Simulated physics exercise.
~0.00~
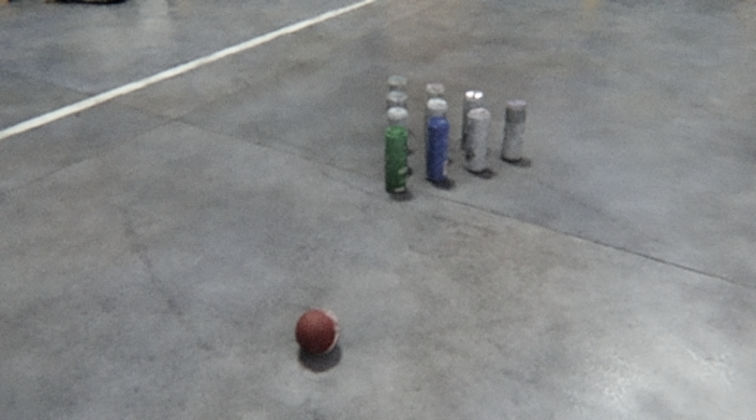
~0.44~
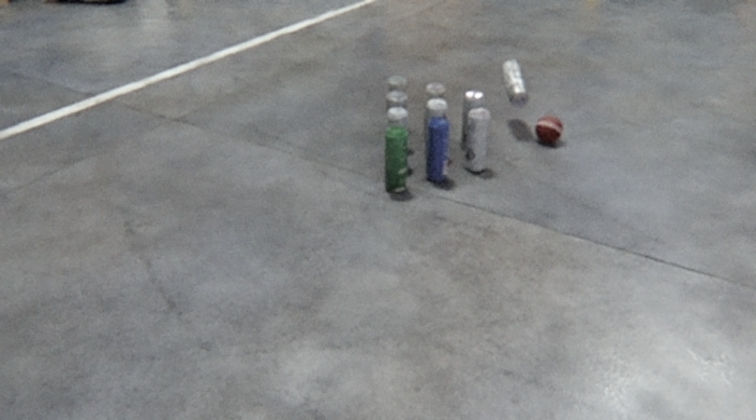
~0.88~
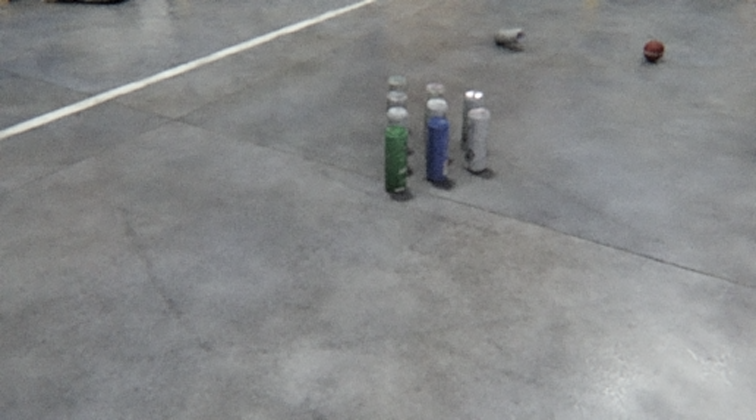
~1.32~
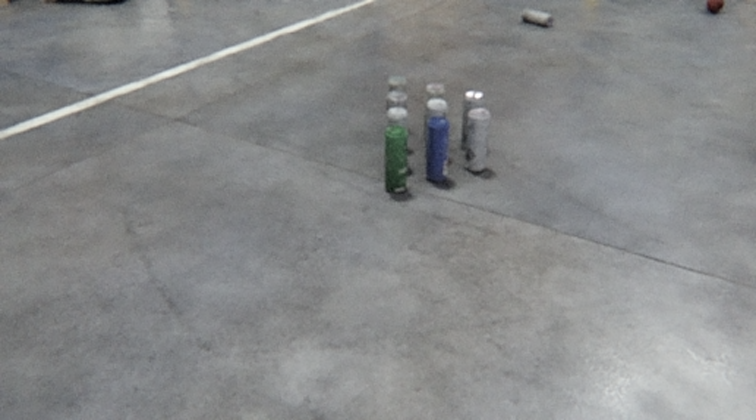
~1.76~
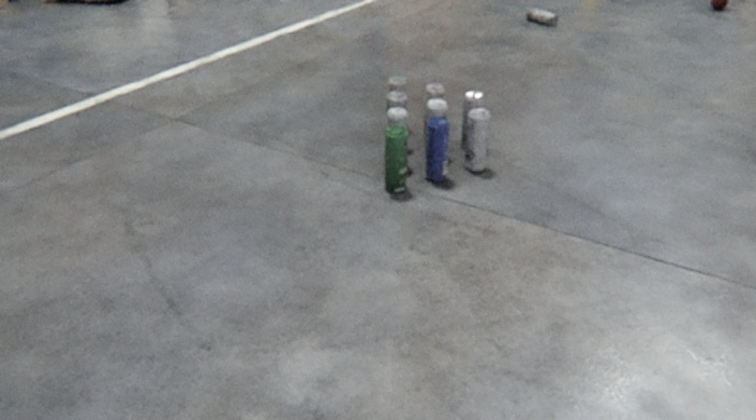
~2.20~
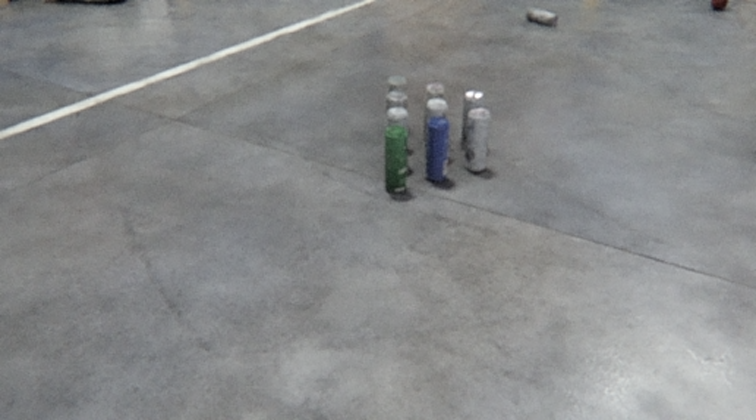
A dark red ball rolls across a smooth grey concrete floor toward a tight cluster of upright bottle-like tubes, seen from above by a still camera. A green tube and a blue one stand at the front among grey and silvery ones, with a white line crossing the floor at the upper left. The ball travels up and to the right and knocks over the grey tube at the right end of the group. The toppled tube tumbles away toward the back, while the ball rolls on to the upper right corner. Finally the fallen tube lies still on its side near the top, and the others remain standing.
